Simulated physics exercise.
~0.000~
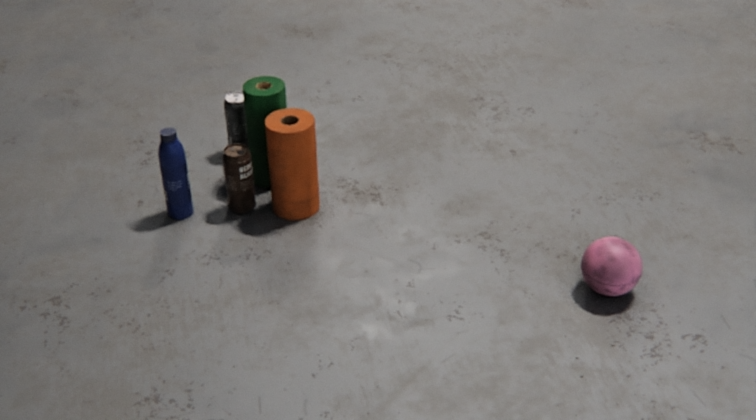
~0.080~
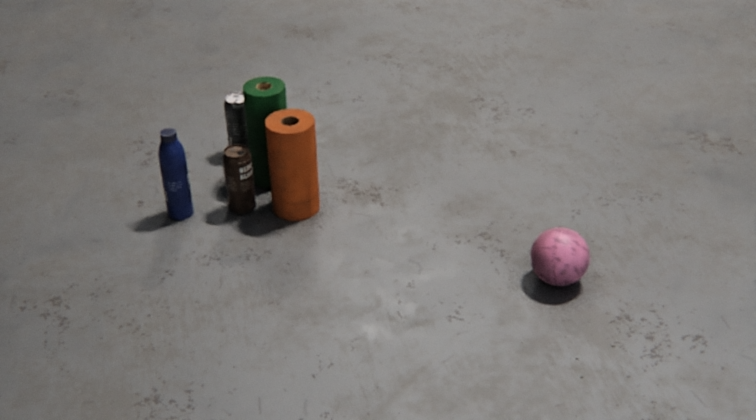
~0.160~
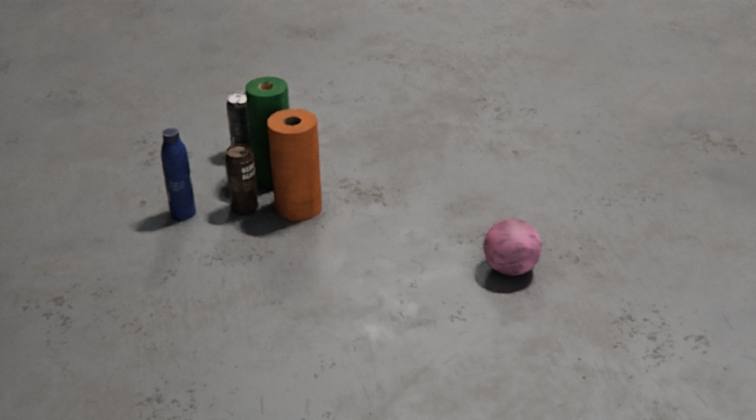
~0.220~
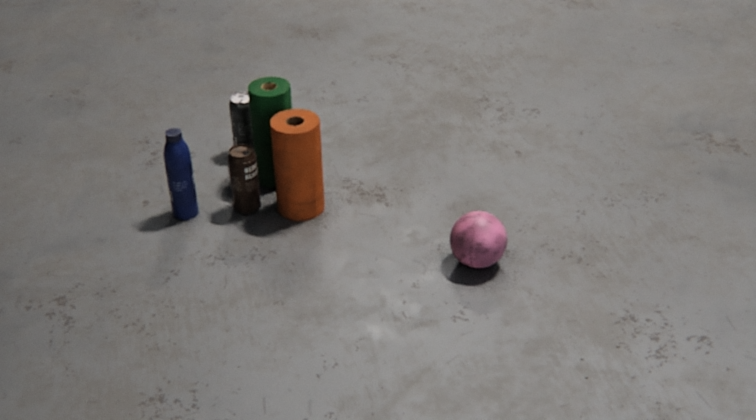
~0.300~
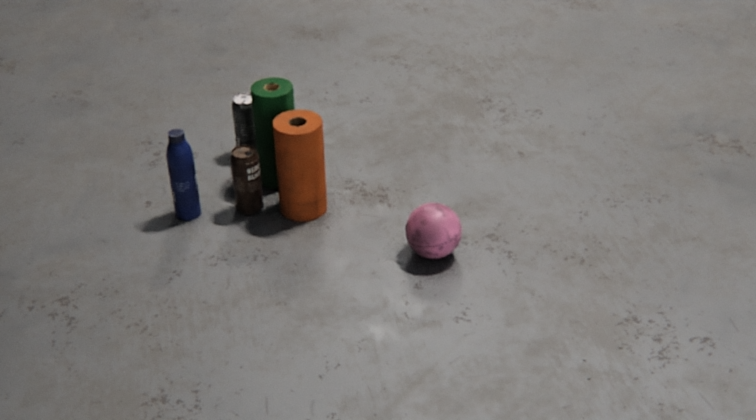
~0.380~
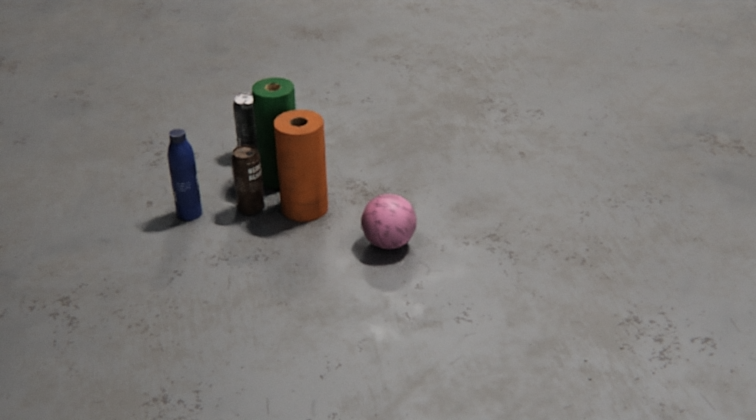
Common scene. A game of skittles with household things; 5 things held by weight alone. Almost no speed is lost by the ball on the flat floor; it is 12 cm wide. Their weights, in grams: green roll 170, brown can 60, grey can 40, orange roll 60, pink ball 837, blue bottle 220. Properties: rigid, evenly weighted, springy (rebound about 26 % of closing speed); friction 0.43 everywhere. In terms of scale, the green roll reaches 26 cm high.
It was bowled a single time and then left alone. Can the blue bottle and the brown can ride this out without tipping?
In order: Blue bottle: Knocked down, brown can: Knocked down.
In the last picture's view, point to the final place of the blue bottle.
Around (89, 167).
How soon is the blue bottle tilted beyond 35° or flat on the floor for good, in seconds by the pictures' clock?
It happens near 0.9 s.
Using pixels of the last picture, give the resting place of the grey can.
My guess is roughly (213, 128).
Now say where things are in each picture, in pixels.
In the first frame, 0 cm rolled; pink ball (611, 266); blue bottle (175, 173); brown can (239, 179).
In the second frame, 11 cm rolled; pink ball (560, 257); orange roll (293, 165).
In the third frame, 21 cm rolled; pink ball (512, 247); grey can (242, 126).
In the fourth frame, 29 cm rolled; pink ball (478, 240); green roll (273, 134).
In the fifth frame, 40 cm rolled; pink ball (434, 231); orange roll (301, 166).
In the sixth frame, 51 cm rolled; pink ball (389, 222); blue bottle (184, 174); brown can (248, 181).
Around 0.68 s, 86 cm rolled; pink ball near (239, 199); brown can at 11° to upright near (223, 170); orange roll at 11° to upright; green roll at 9° to upright.
Around 1.08 s, 109 cm rolled; pink ball near (137, 198); brown can on its side near (168, 173); blue bottle on its side near (80, 187); green roll on its side.
Around 1.58 s, 129 cm rolled; pink ball near (40, 206); brown can on its side near (168, 173); blue bottle on its side near (84, 177); green roll on its side.
Around 2.88 s, 182 cm rolled; brown can on its side near (169, 172); blue bottle on its side near (88, 169); green roll on its side.
Finally (4.0 s), on their side or leaning hard on the floor, green roll, brown can, grey can, orange roll and blue bottle. Final places as that camera would see them, blue bottle near (89, 167), brown can near (169, 172).
